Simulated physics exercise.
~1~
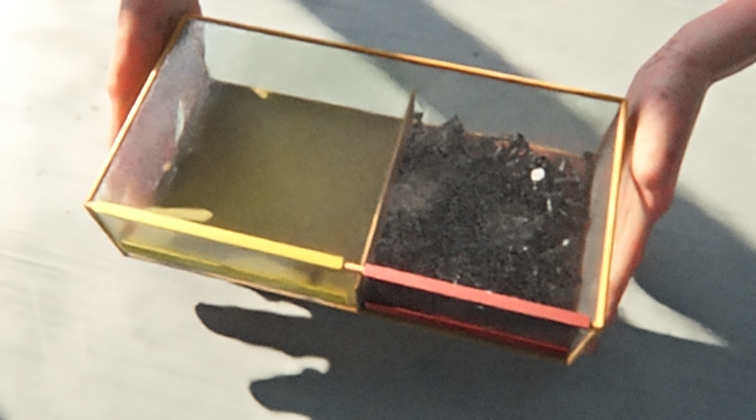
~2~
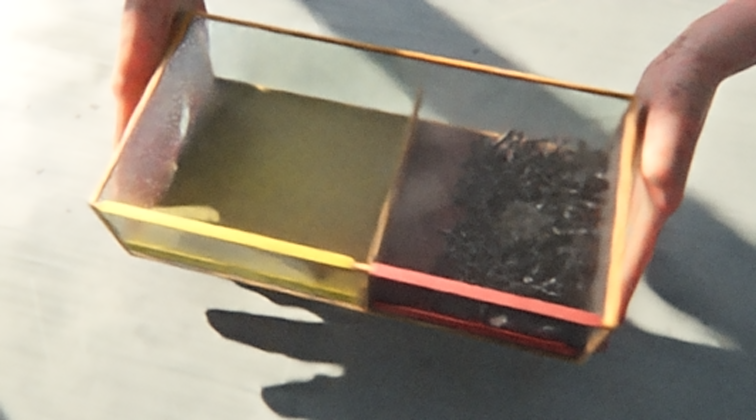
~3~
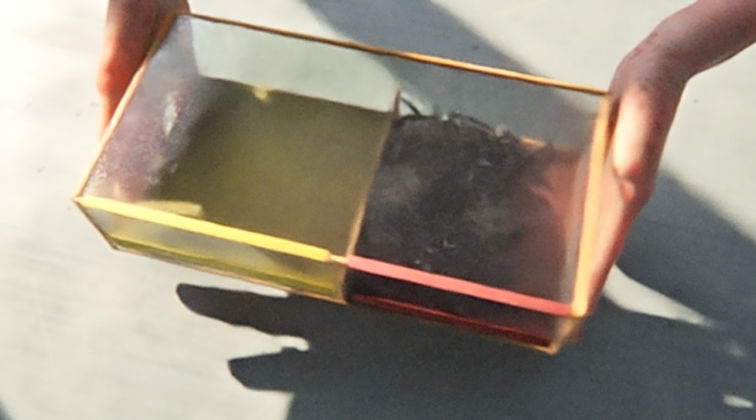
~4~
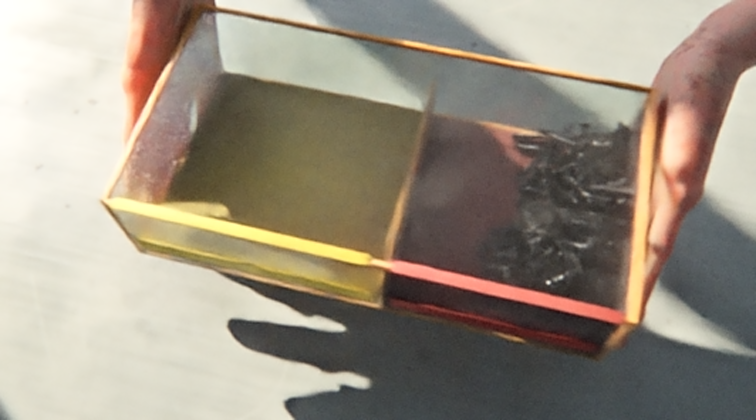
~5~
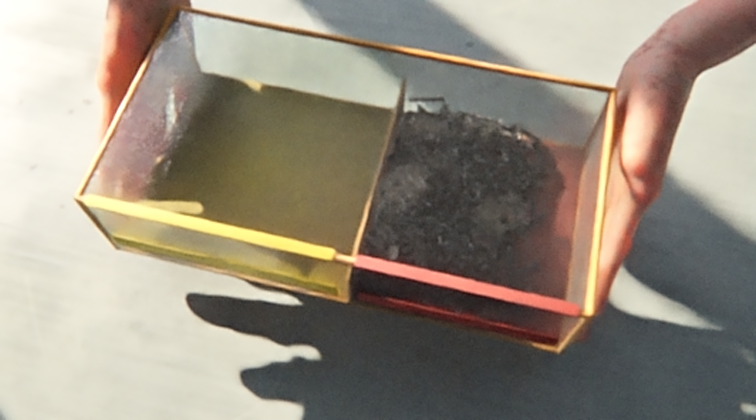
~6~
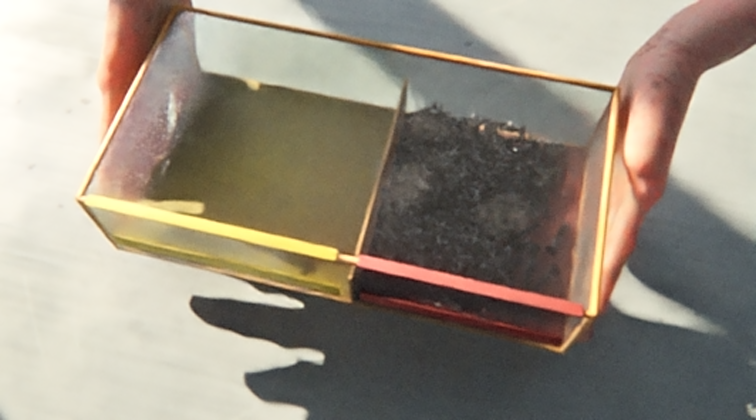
Over a sunlit grey surface, hands shaking a clear two-part box sideways, dark pieces sliding about but staying in the red-edged right compartment.
